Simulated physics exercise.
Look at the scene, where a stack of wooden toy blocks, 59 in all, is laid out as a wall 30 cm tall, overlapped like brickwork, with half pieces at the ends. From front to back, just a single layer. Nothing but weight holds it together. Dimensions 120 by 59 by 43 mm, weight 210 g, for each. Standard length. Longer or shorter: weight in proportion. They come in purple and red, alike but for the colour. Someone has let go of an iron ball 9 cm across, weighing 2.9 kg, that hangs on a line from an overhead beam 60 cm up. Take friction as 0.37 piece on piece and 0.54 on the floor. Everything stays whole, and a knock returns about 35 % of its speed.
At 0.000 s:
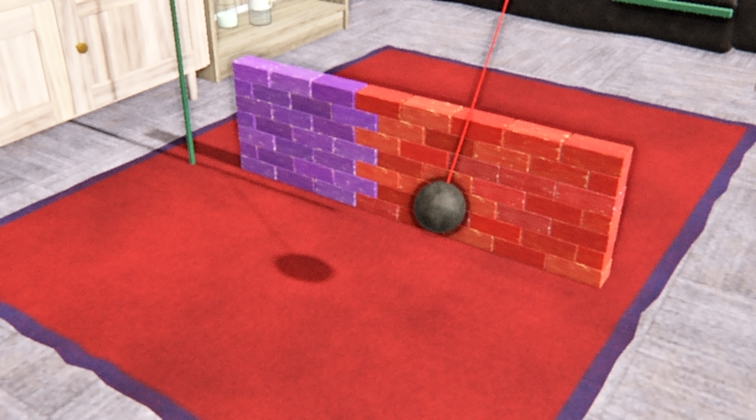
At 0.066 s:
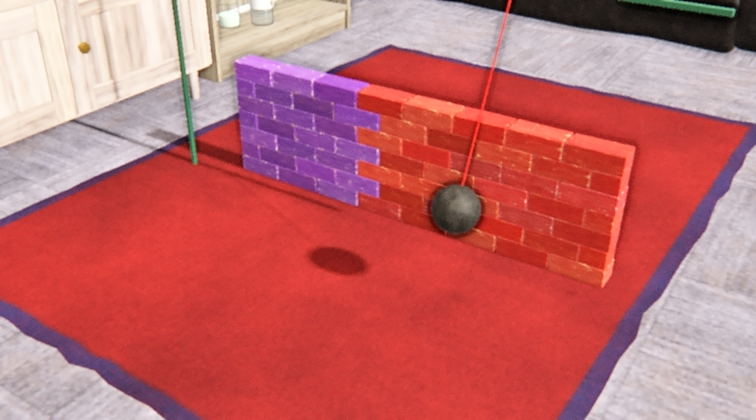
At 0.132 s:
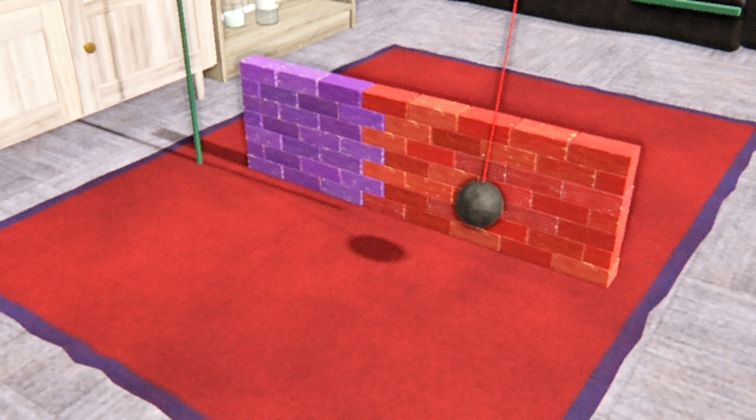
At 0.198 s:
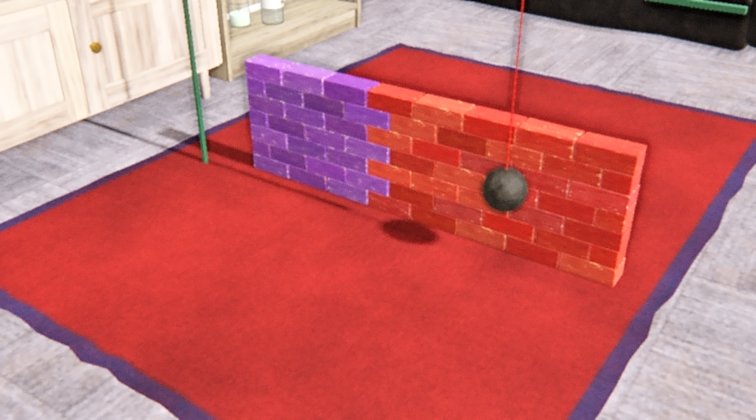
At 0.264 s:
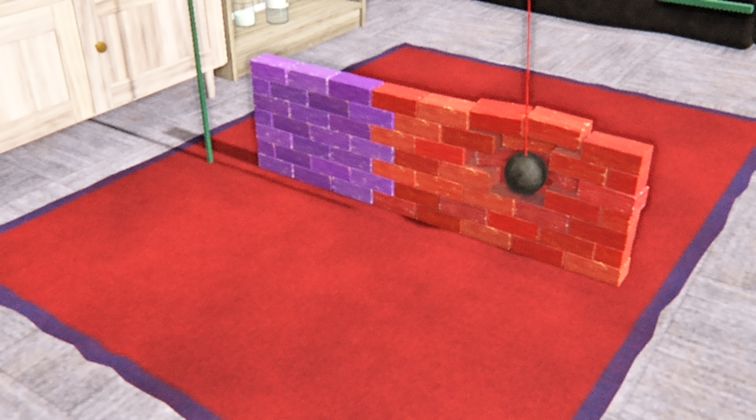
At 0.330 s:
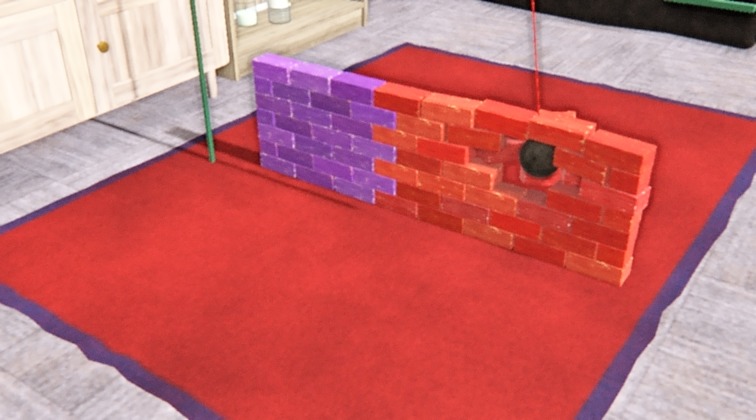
On a red rug, a dark ball on a line swings into a brick wall's red part, pushing bricks.
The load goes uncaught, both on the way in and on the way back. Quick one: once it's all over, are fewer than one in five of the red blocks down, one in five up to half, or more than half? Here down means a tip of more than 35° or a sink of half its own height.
My guess: One in five up to half.
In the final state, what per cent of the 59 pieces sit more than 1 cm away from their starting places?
Fraction: 20 %.
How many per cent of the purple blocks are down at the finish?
Share down, purple: 0 percent.
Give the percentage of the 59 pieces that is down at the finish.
About 15 per cent.
After 0.62 s, line 27° past plumb; 5 of the 35 red blocks down (5 of 59 in all colours); top red block 15° from how it stood.
After 1.14 s, line 26° before plumb; 9 of the 35 red blocks down (9 of 59 in all colours); top red block on its side.
In the end (2.6 s), line 23° before plumb; 10 of the 35 red blocks down (10 of 59 in all colours); top red block on its side; top purple block unmoved. That is 29 per cent. From the last view, middles, top red block near (461, 165), top purple block near (277, 69).
